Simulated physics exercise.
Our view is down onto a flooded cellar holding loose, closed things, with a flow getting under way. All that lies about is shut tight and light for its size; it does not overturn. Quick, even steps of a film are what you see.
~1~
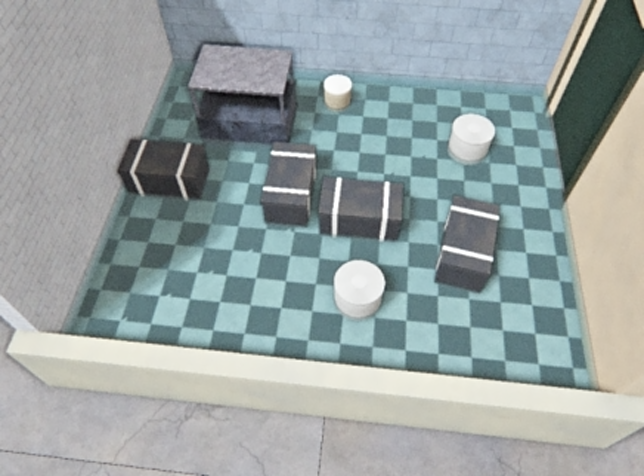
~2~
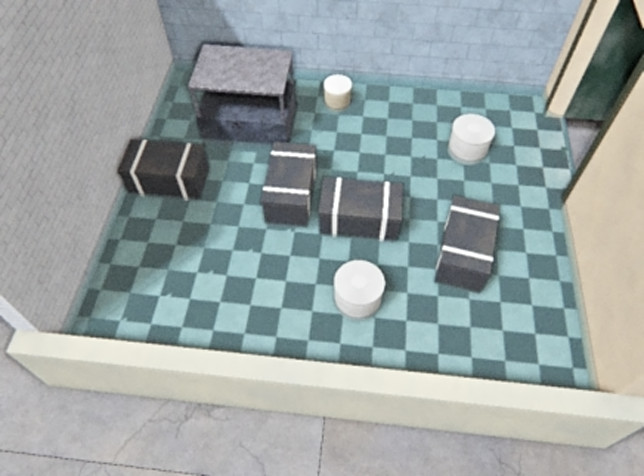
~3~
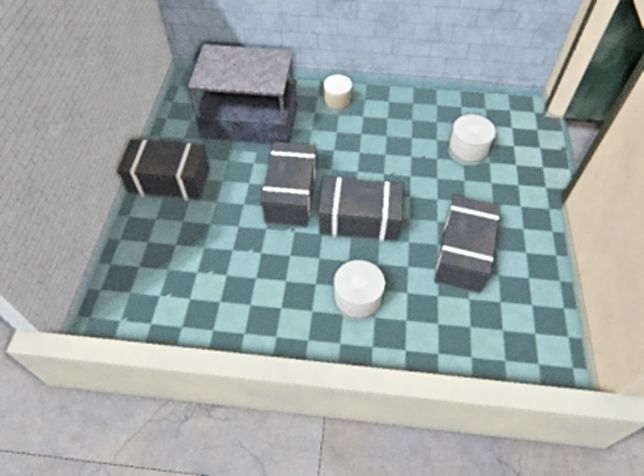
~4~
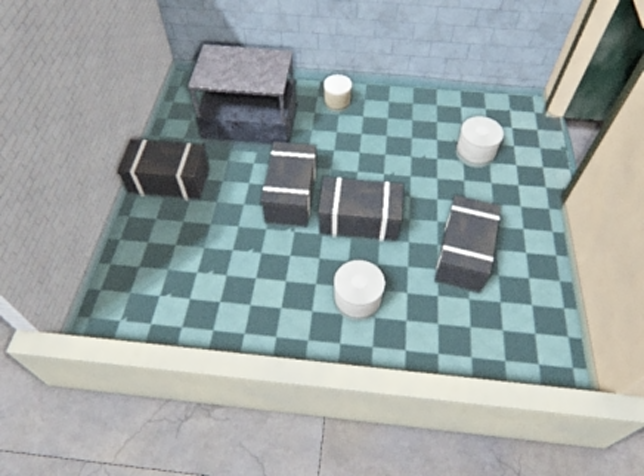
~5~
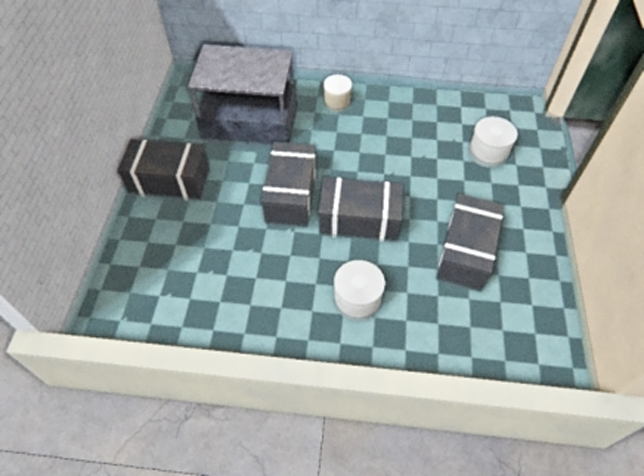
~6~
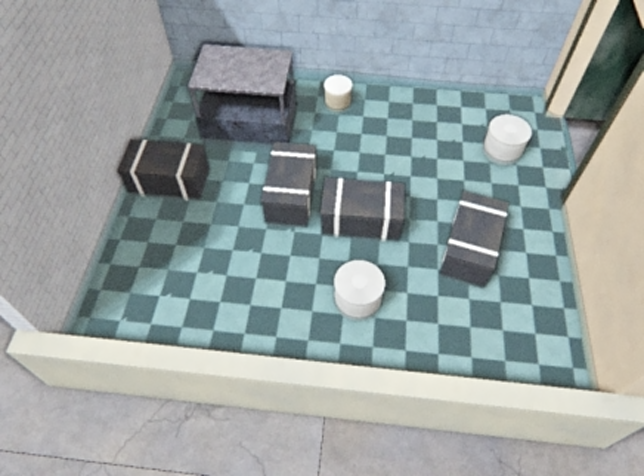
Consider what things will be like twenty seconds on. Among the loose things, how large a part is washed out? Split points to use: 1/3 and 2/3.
2/3 or more.
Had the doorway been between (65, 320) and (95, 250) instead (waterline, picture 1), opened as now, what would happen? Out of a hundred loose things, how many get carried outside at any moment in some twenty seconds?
Fraction out: Near 0 %.
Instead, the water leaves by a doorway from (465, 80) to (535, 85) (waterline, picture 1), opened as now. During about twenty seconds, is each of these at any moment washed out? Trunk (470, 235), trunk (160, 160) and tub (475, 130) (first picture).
The first one exits, the second never exits, the third exits.
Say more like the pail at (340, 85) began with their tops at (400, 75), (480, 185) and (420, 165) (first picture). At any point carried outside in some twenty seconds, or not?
Exits, exits, exits.
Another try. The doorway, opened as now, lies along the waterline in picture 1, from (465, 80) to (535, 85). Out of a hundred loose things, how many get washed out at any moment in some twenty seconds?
60 per cent or so.
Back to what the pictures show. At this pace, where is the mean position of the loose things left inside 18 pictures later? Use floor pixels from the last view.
Somewhere near (395, 181) in the last view.
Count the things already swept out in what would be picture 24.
That comes to 2.
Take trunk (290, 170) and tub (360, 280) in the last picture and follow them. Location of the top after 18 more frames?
Tops end up close to (395, 141) and (438, 249) respectively.
A moment on, 1 of 7 are out; 6 afloat.
Next, 2 of 7 are out; 5 afloat.
Later, 4 of 7 are out; 3 afloat.
In the end, 5 of 7 are out; 1 afloat.
